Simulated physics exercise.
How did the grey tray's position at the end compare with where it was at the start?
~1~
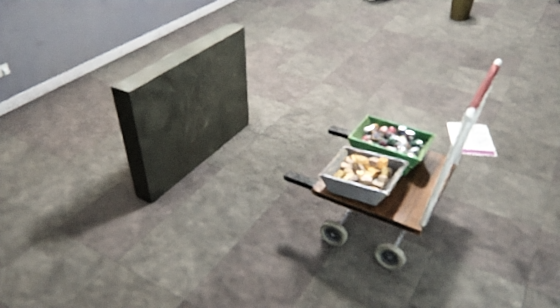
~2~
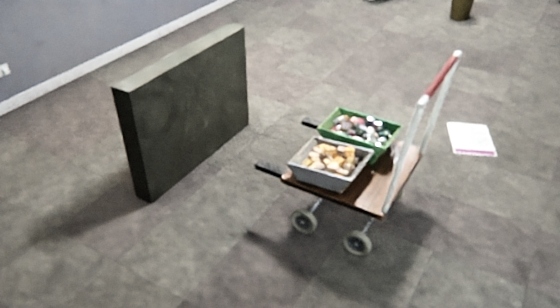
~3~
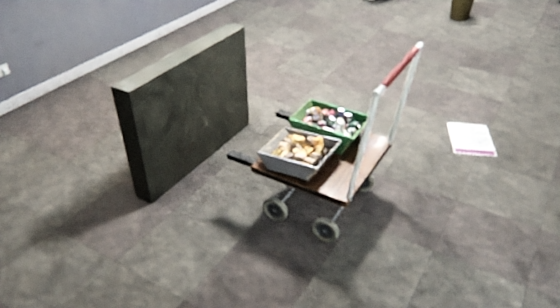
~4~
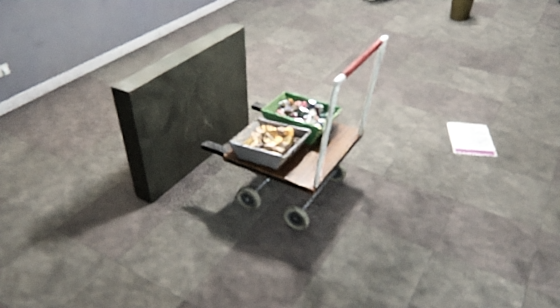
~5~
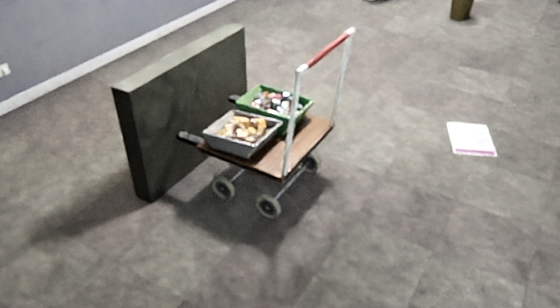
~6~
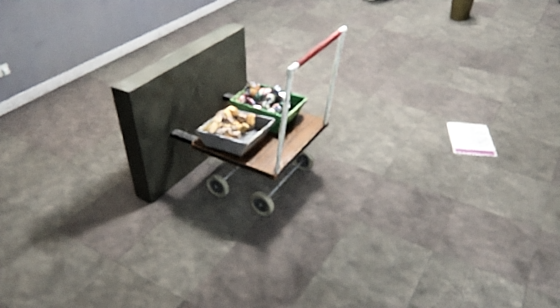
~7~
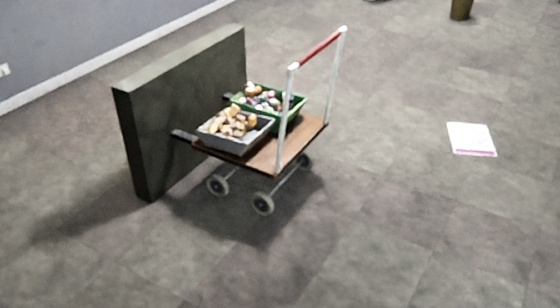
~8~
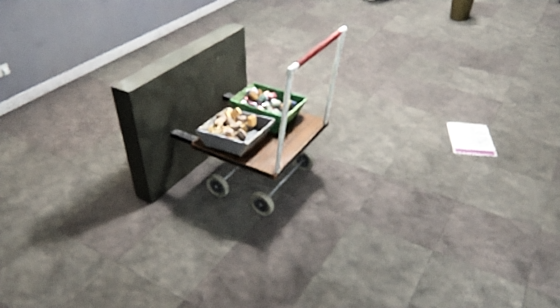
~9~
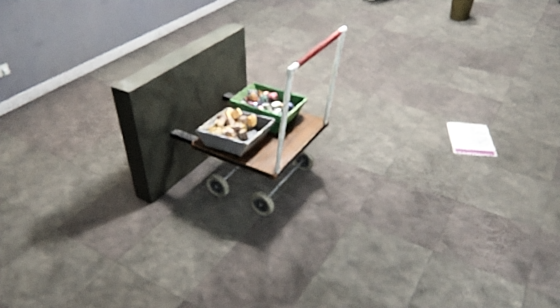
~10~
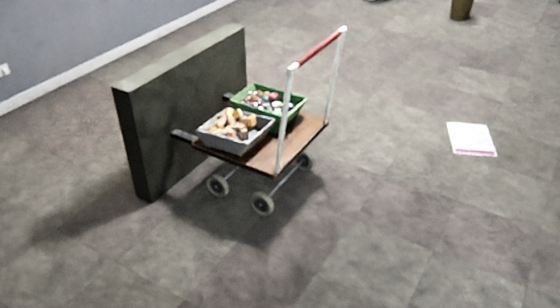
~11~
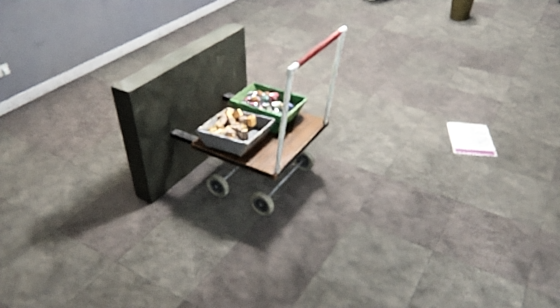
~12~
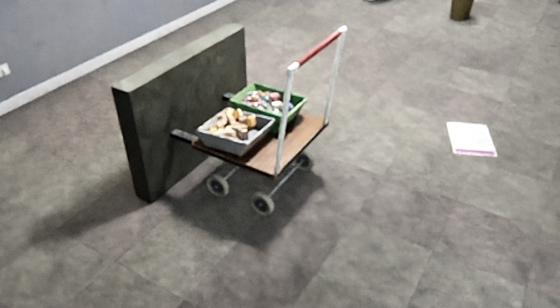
At the start the grey tray was well to the right of the dark wall, out on the open floor, and by the end it was farther left and a little higher in view, close up against the wall.
